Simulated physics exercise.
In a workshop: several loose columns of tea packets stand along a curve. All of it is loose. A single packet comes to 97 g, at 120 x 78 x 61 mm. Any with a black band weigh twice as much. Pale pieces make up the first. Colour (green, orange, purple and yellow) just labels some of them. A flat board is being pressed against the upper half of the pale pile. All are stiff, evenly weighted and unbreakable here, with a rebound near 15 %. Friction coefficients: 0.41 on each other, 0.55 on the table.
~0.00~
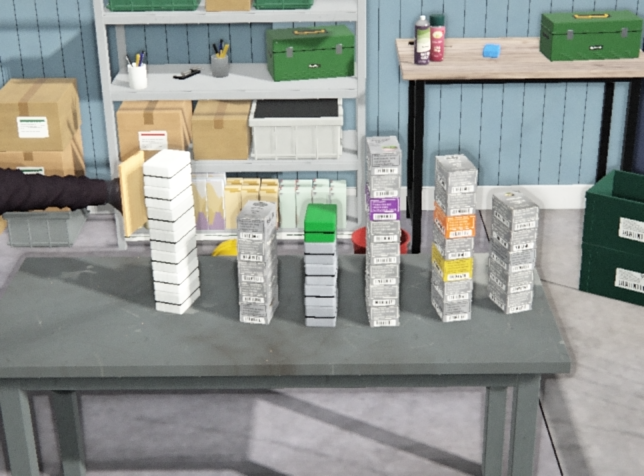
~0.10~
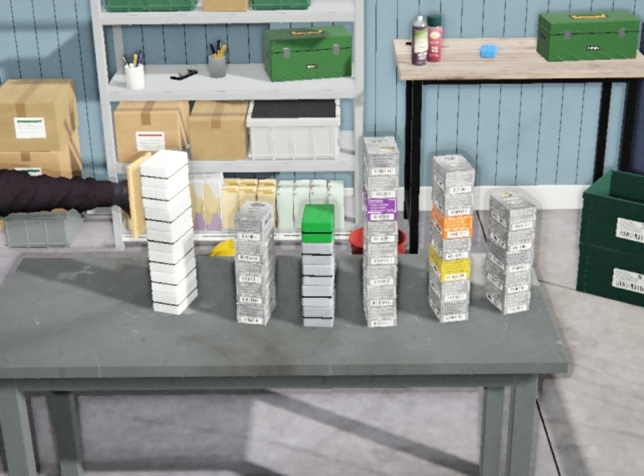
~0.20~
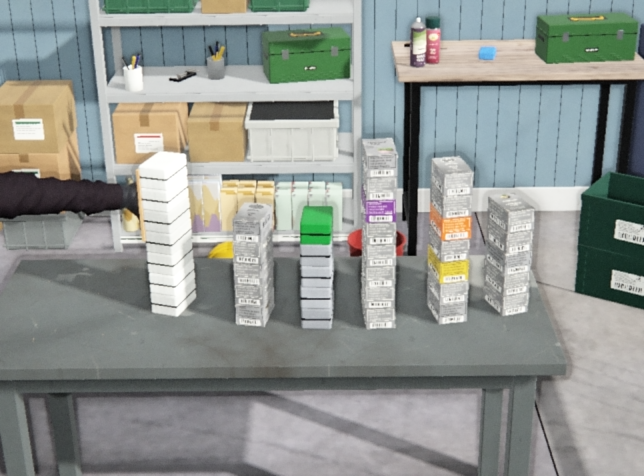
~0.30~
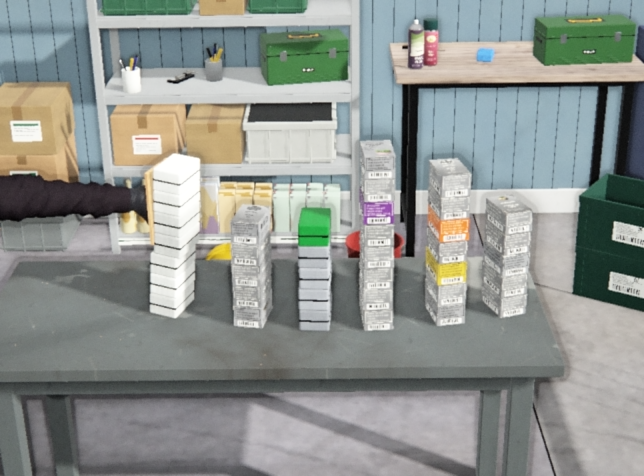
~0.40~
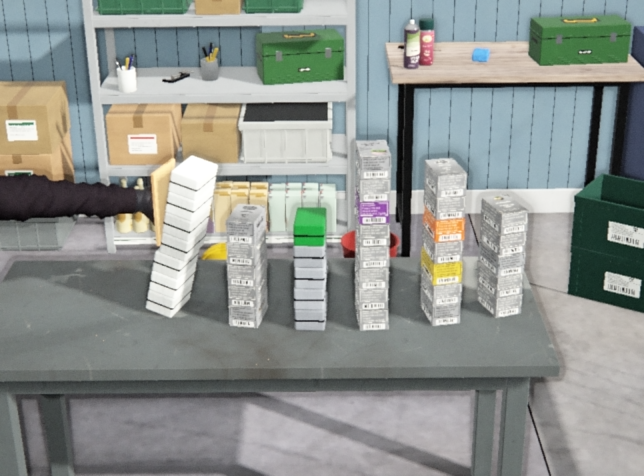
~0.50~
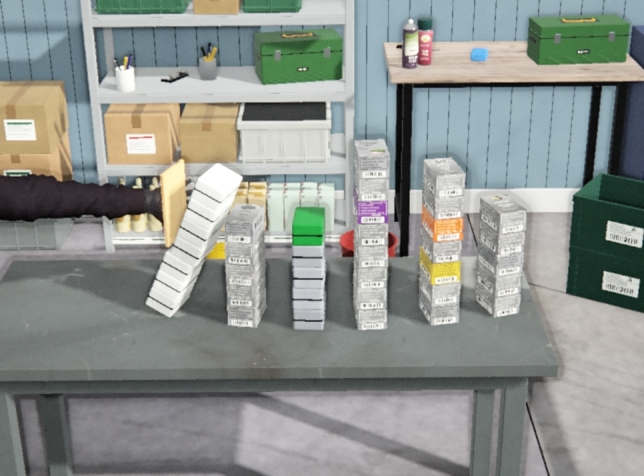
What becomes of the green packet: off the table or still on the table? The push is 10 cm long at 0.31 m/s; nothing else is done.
It is still on top.
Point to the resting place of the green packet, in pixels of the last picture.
Near (415, 273).
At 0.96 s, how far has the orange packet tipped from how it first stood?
Roughly 0°.
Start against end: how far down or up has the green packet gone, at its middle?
It ends some 12 cm lower.
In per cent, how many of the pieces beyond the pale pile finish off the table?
Near 35 per cent.
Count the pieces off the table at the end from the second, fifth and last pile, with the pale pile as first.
Second 0, fifth 4, last 4.
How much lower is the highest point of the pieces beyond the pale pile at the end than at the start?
Some 28 cm lower.
After 0.96 s, 7 of the pale pile down; none of the 30 other packets off the table, 18 disturbed; green packet leaning 18°; purple packet leaning 4°.
After 1.52 s, 7 of the pale pile down; none of the 30 other packets off the table, 30 disturbed; green packet leaning 45°, 12 cm lower; purple packet leaning 42°, 11 cm lower.
After 2.12 s, 7 of the pale pile down; 11 of the 30 other packets off the table; green packet leaning 45°, 12 cm lower; purple packet upside down.
At rest (2.9 s), 7 of the pale pile down; 11 of the 30 other packets off the table; green packet leaning 45°, 12 cm lower; orange packet upside down; purple packet on its side. As the last picture would show them, middles, green packet near (415, 273).
